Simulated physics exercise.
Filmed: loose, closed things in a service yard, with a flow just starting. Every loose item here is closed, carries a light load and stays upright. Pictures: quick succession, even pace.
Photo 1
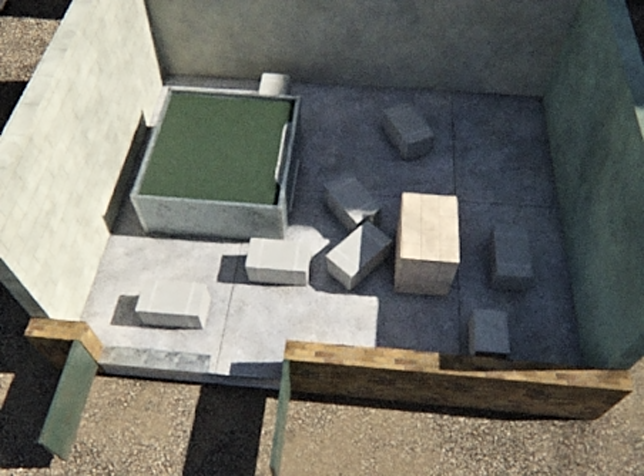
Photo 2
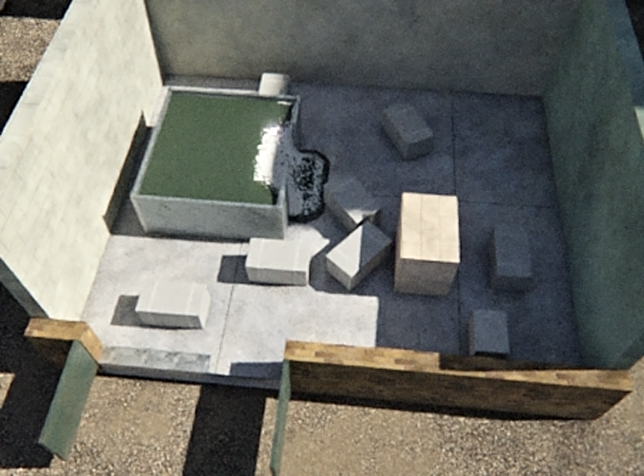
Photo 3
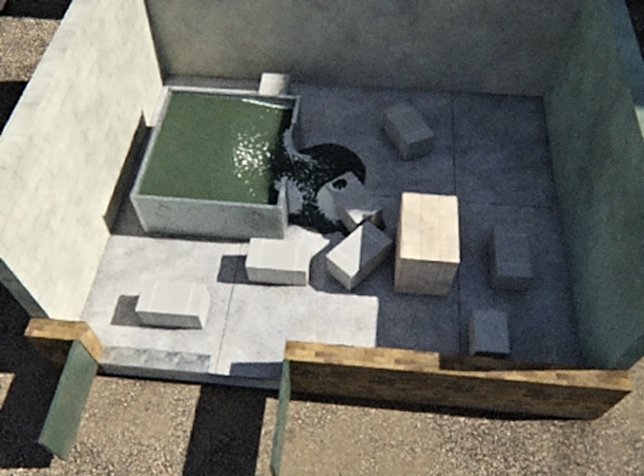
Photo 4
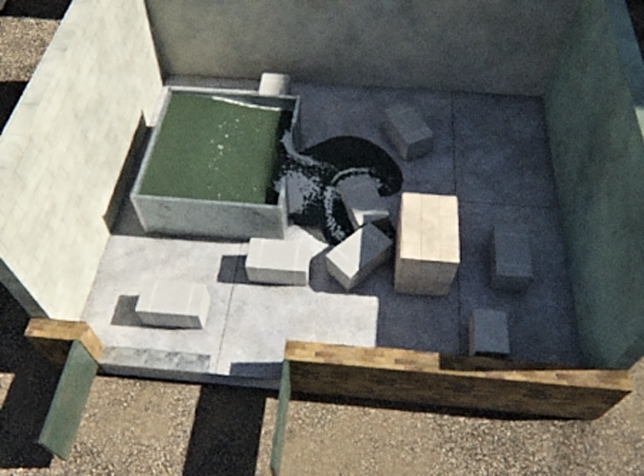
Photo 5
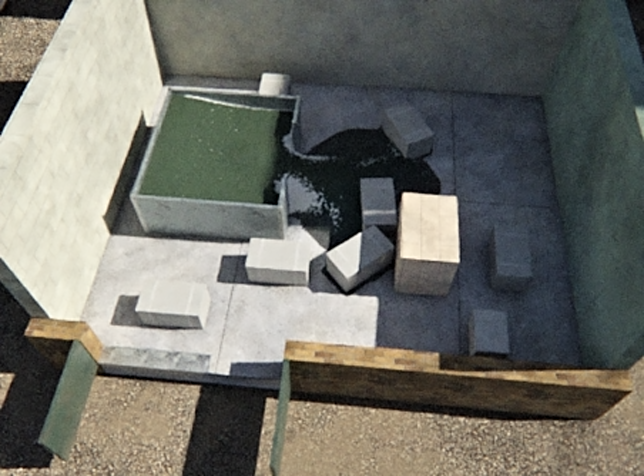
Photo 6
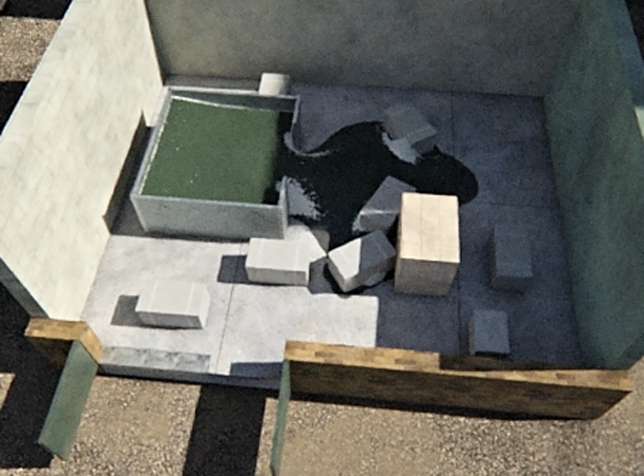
In the video, dark liquid pours from a gap in the right side of a raised green-filled tank in a walled yard, spreading rightward across the floor around scattered blocks and shifting a couple of the nearer ones slightly.
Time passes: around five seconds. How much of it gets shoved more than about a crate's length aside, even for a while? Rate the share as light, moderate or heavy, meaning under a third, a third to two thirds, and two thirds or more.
Moderate.
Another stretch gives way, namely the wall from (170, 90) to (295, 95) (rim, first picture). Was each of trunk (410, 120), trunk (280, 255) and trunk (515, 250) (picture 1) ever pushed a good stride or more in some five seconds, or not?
Object by object: Displaced that much, less than that, displaced that much.
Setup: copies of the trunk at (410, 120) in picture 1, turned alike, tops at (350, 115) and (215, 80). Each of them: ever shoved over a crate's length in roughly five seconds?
Displaced, stays put.
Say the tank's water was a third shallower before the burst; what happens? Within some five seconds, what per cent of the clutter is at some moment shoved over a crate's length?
About 40 %.
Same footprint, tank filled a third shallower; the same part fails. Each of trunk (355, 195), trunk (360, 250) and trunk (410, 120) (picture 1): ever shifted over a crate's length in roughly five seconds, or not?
Going through them, I'd say got there, then got there, then got there.
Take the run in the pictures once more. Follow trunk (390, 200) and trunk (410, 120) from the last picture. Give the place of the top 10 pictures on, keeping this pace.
Look around pixels (538, 183) and (484, 82).
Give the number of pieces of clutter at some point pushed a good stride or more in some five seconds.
The answer is 5.
A moment on, 1 of 8 are well off their spots; 0 afloat.
Next, 3 of 8 are well off their spots; 1 afloat.
Later, 3 of 8 are well off their spots; 2 afloat.
In the end, 5 of 8 are well off their spots, and 5 have been at some point; 3 afloat.
